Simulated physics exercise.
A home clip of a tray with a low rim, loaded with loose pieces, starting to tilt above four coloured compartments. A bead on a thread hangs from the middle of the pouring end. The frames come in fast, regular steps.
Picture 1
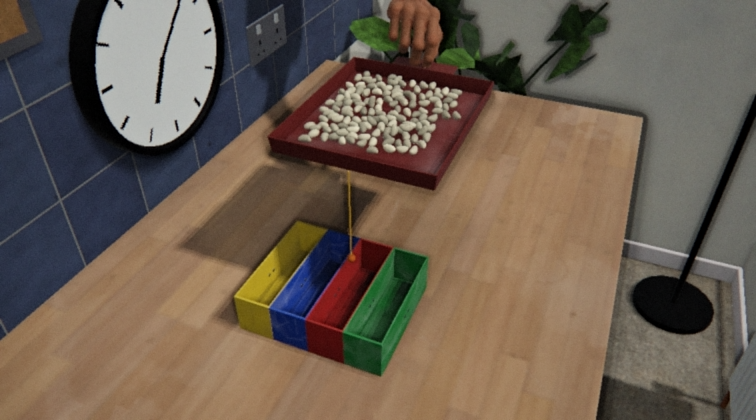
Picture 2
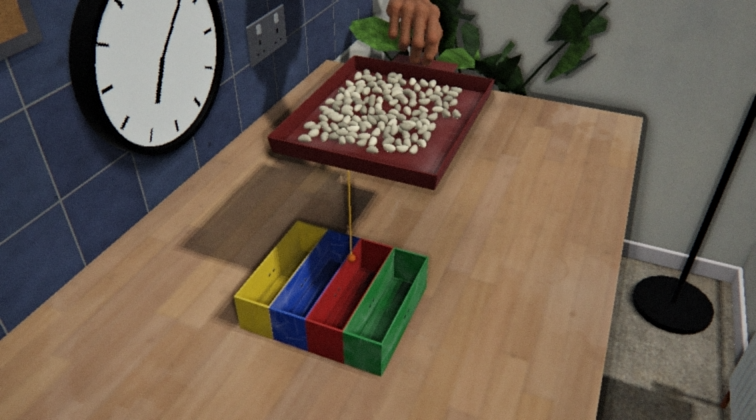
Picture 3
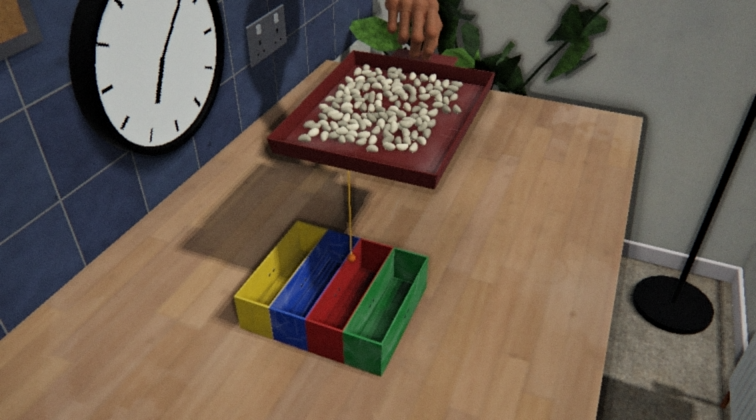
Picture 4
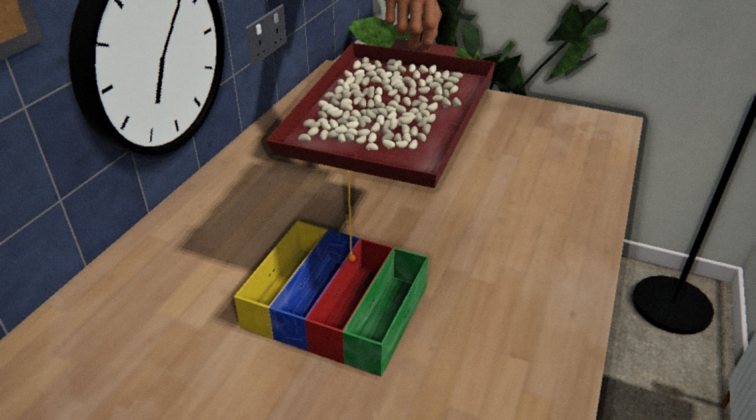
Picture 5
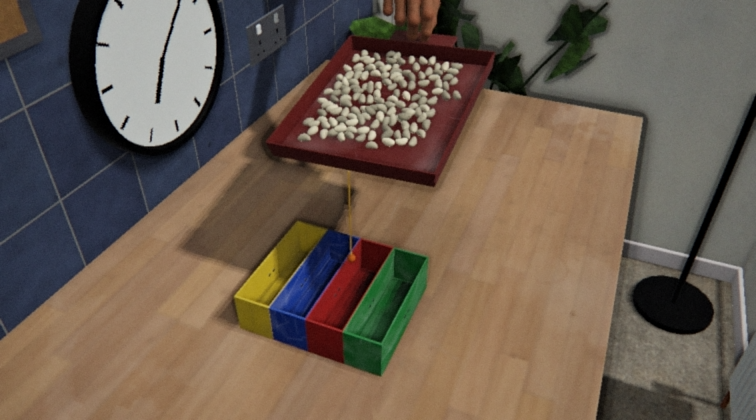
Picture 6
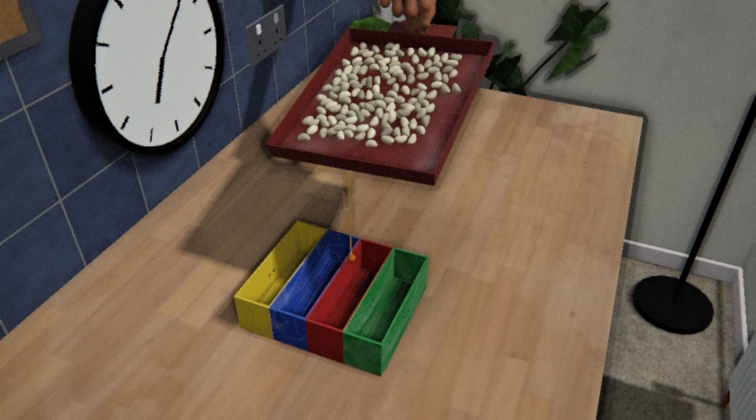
On a wooden worktop beside a blue tiled wall, a hand gradually raised the far end of a red tray of white beans above yellow, blue, red and green compartments, tilting it slightly.
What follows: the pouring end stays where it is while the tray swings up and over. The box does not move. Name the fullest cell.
Most goes to the yellow cell.
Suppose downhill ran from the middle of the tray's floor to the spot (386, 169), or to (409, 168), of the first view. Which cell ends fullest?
One: The green cell. Two: That green cell.
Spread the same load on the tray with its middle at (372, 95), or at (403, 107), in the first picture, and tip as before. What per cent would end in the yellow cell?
The first gives 50 %, the second 40 %.
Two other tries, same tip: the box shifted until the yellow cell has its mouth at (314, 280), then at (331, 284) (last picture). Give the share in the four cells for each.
In turn 50 and 30 in a hundred.
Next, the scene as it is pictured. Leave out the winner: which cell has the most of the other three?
The runner-up: That blue cell.
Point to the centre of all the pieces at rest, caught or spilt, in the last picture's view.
Close to (282, 311).
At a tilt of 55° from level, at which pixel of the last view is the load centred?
At about (330, 112).
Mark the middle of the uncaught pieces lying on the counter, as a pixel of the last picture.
Near (197, 312).
Soon, tray tipped steeply; all on the tray.
A while on, tray tipped right over; nearly all on the tray; a stray few falling or outside the box.
Towards the end, tray tipped past a quarter turn; about a third in the yellow cell; about a quarter in the blue cell; a small part in the red cell; a stray few in the green cell; about a quarter falling or outside the box.
Finally, tray tipped past a quarter turn; about a third in the yellow cell; about a quarter in the blue cell; a small part in the red cell; a stray few in the green cell; about a quarter outside the box.
